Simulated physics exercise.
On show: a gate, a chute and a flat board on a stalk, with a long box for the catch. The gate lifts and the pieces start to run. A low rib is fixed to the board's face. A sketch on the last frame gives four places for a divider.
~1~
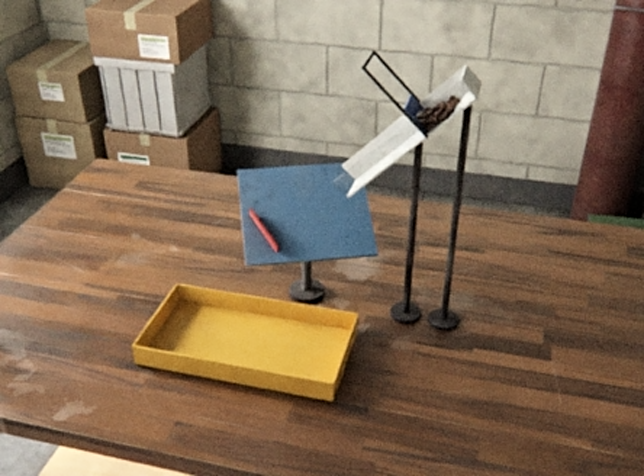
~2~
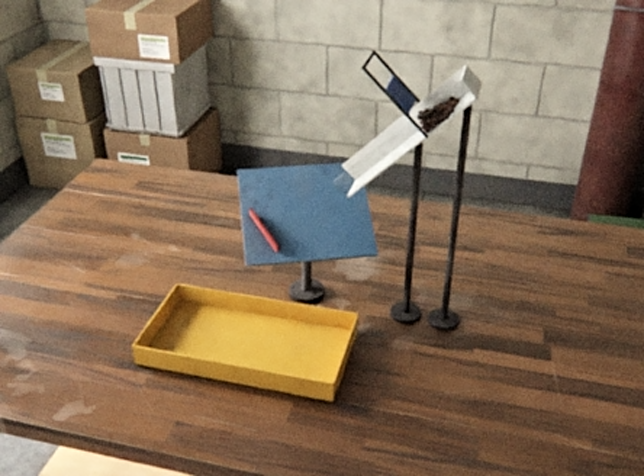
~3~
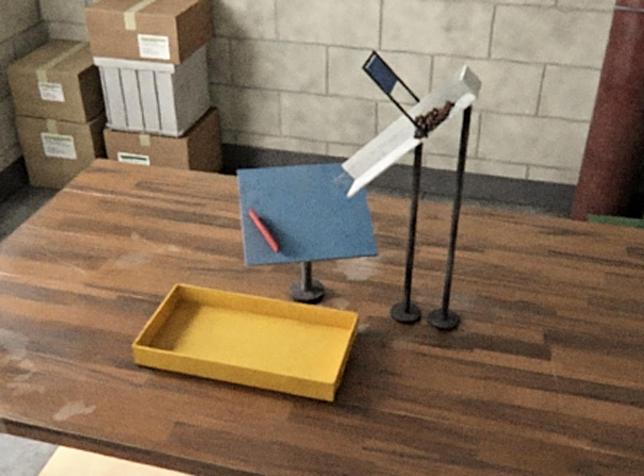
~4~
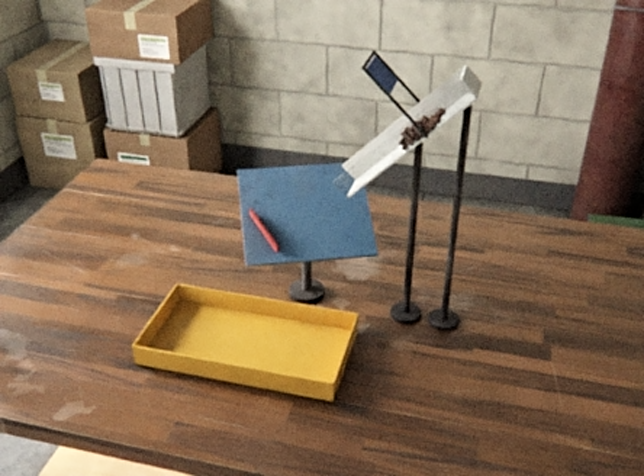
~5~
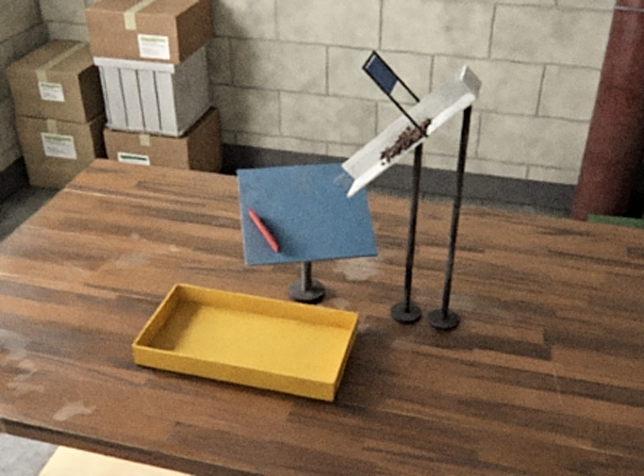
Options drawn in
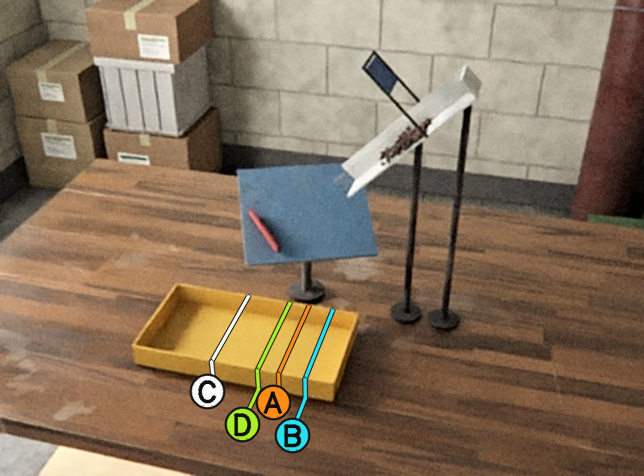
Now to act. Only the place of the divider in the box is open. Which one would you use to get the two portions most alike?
Take A.
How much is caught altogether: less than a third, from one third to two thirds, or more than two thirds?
It is more than two thirds.
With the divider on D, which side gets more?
More lands on the right.
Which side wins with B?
Left.
On the marked copy, line A crosses the front rim at (278, 373); line B crosses the front rim at (305, 378); line C crosses the front rim at (211, 360); line D crosses the front rim at (257, 369).
With A, of what is caught, about half on the left of the divider, about half on the right.
With B, of what is caught, nearly all on the left of the divider, a small part on the right.
With C, of what is caught, a stray few on the left of the divider, nearly all on the right.
With D, of what is caught, a small part on the left of the divider, most on the right.
